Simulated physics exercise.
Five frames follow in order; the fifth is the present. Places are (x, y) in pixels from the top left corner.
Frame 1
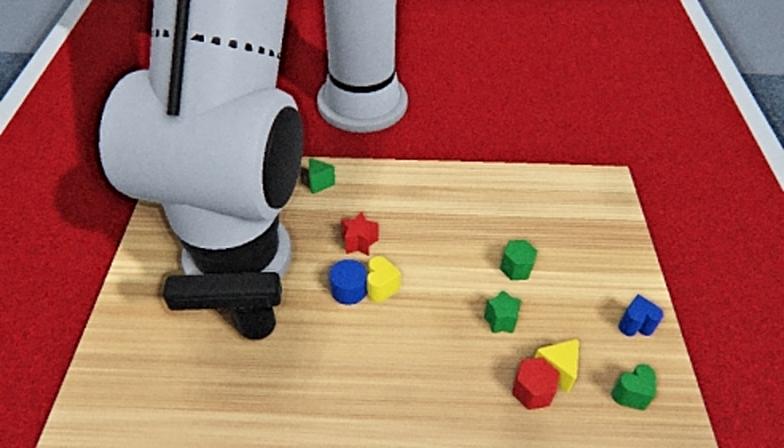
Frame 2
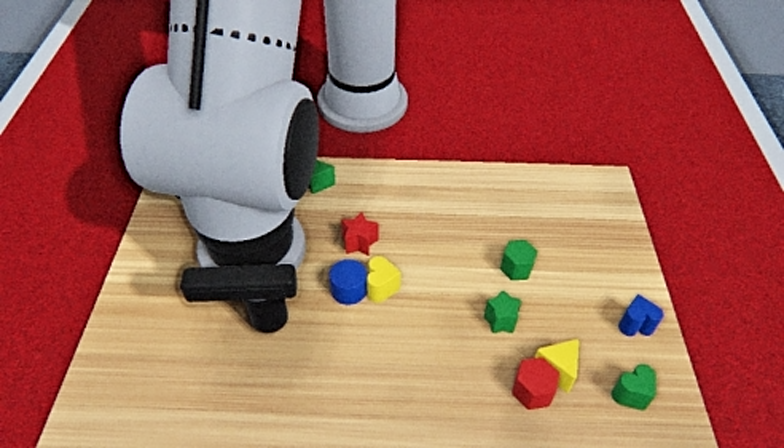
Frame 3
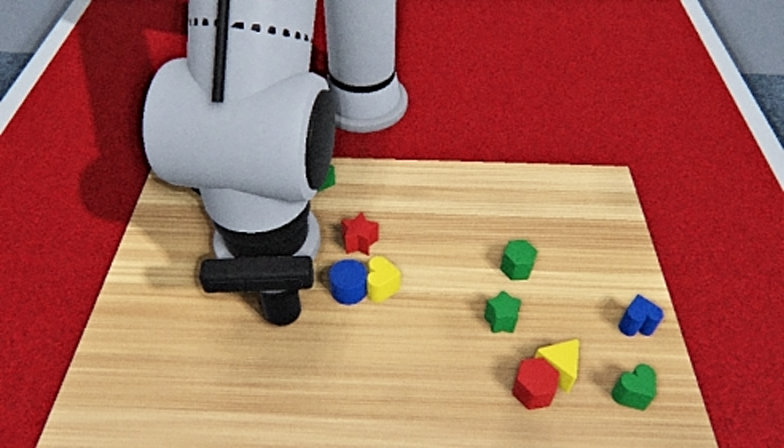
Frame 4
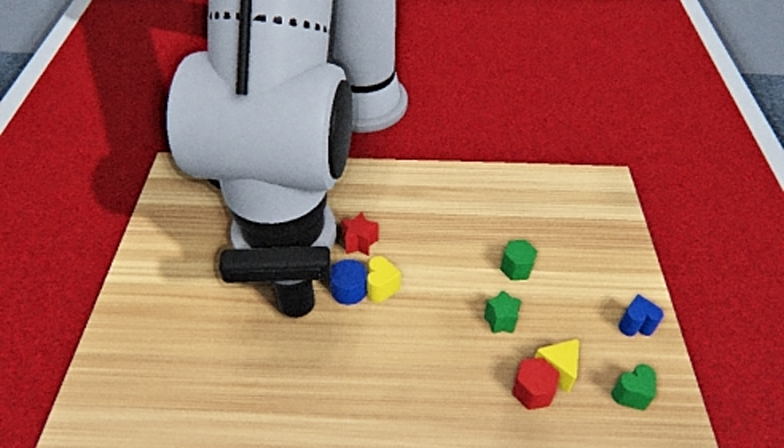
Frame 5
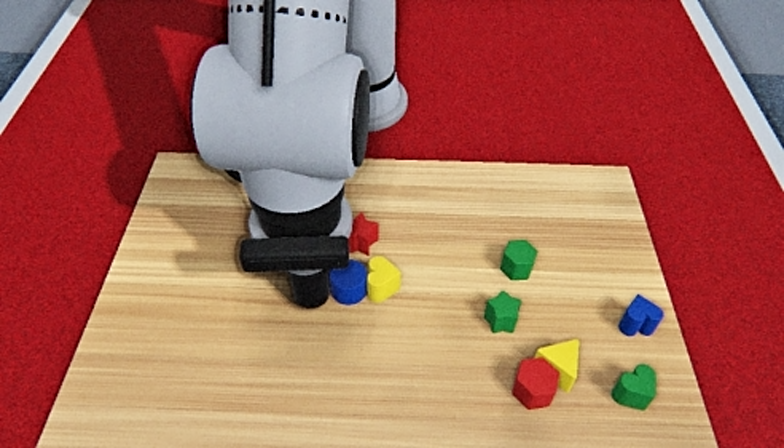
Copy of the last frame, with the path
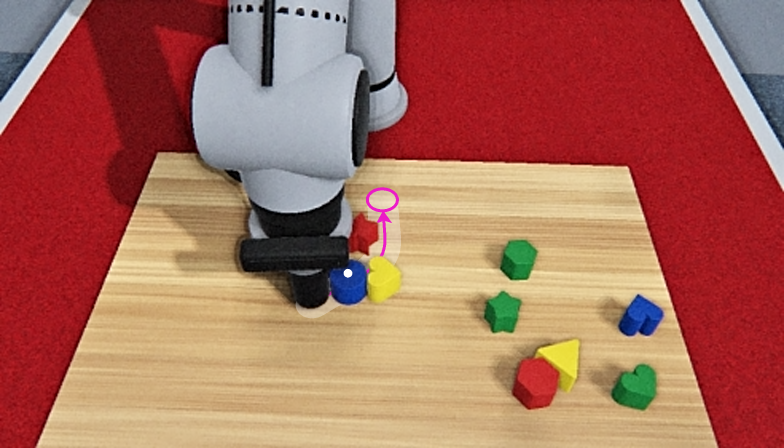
On a wooden board, a robot arm moves right toward a blue block, pushing nothing.
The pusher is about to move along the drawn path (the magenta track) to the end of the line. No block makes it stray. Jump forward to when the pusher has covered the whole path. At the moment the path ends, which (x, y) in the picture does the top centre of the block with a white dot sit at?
The middle of its upper face will lie at (415, 247).
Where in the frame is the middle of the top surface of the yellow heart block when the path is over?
Near (431, 270).
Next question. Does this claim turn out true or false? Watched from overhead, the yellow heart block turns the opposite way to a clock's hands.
Verdict: False.
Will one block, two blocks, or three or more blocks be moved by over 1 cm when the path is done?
Three or more will move.
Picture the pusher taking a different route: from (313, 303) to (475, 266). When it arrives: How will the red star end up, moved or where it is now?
At the end, its place is the same.
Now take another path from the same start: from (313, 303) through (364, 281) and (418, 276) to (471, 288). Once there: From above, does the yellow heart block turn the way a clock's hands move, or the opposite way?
Twists clockwise.
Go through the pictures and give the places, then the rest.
The first frame shows pusher's lower end (258, 325); green triangular block (318, 166); blue circular block (348, 273); red star (359, 226); yellow heart block (382, 271).
The second frame shows pusher (270, 318); blocks still.
The third frame shows pusher (283, 311); blocks still.
The fourth frame shows pusher (297, 303); blocks still.
The fifth frame shows pusher (312, 294); green triangular block hidden; blue circular block (348, 273); red star (359, 226); yellow heart block (382, 271).
Drawn move, from (313, 303) through (361, 276) and (385, 238) to (382, 200); the dot is on the blue circular block.
On the path given first. One third of the way, pusher (361, 266); blue circular block (396, 256); yellow heart block (423, 268), turned 25° clockwise.
Two thirds of the way, pusher (385, 228); blue circular block (415, 247); red star (358, 213), turned 75° anticlockwise; yellow heart block (431, 270), turned 50° clockwise.
At the end, pusher (382, 190); green triangular block still; blue circular block (415, 247); red star (355, 207), turned 110° anticlockwise; yellow heart block (431, 270), turned 50° clockwise.
